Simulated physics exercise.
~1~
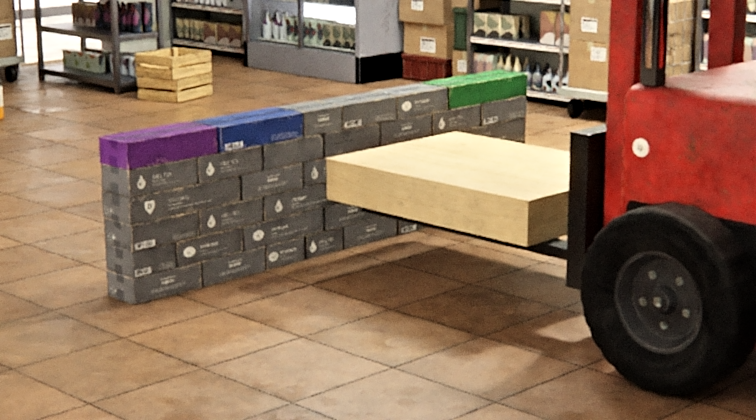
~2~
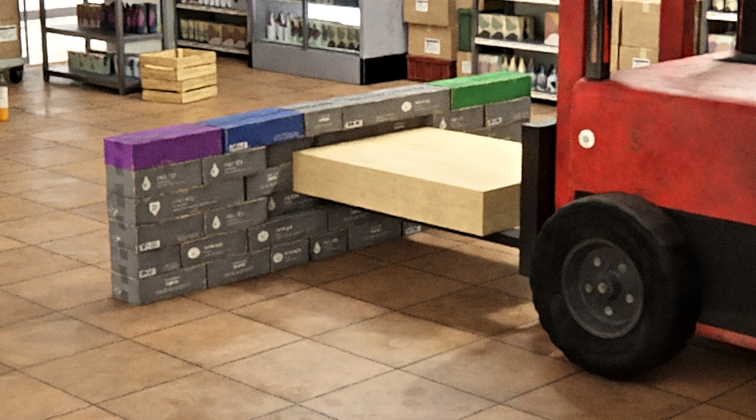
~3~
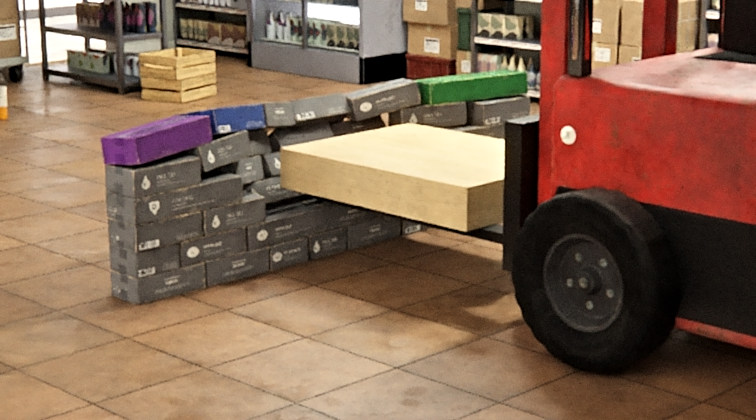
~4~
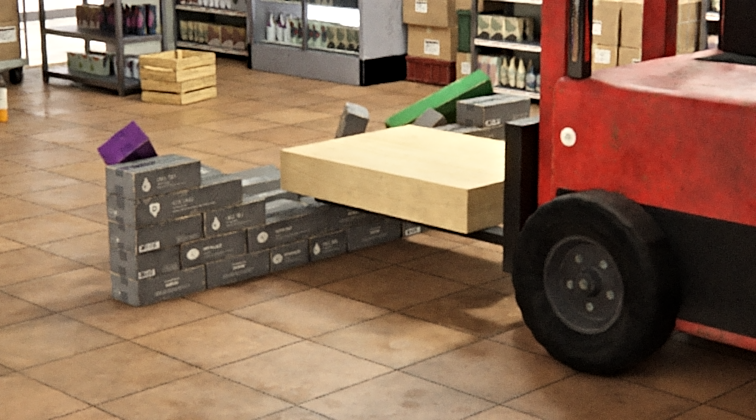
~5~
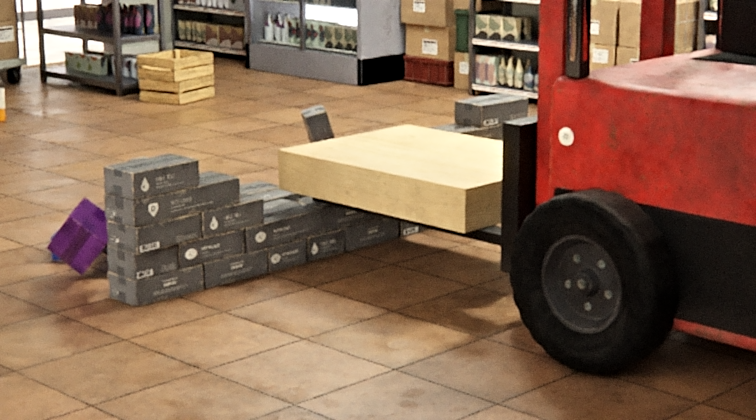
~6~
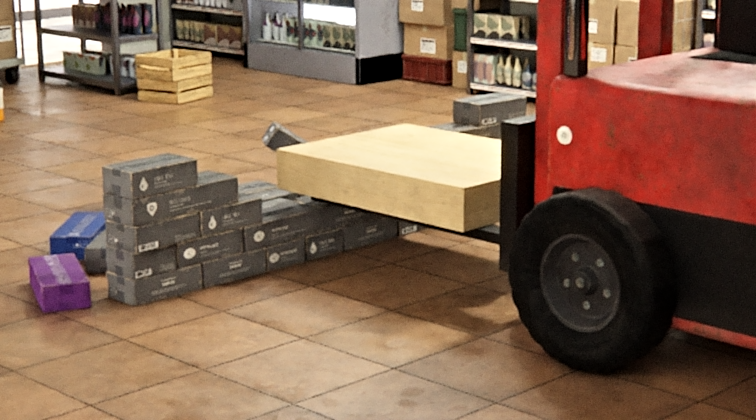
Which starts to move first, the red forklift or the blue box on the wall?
The red forklift starts to move first, driving left while the blue box is still in its place. The blue box shifts and tilts only after that.
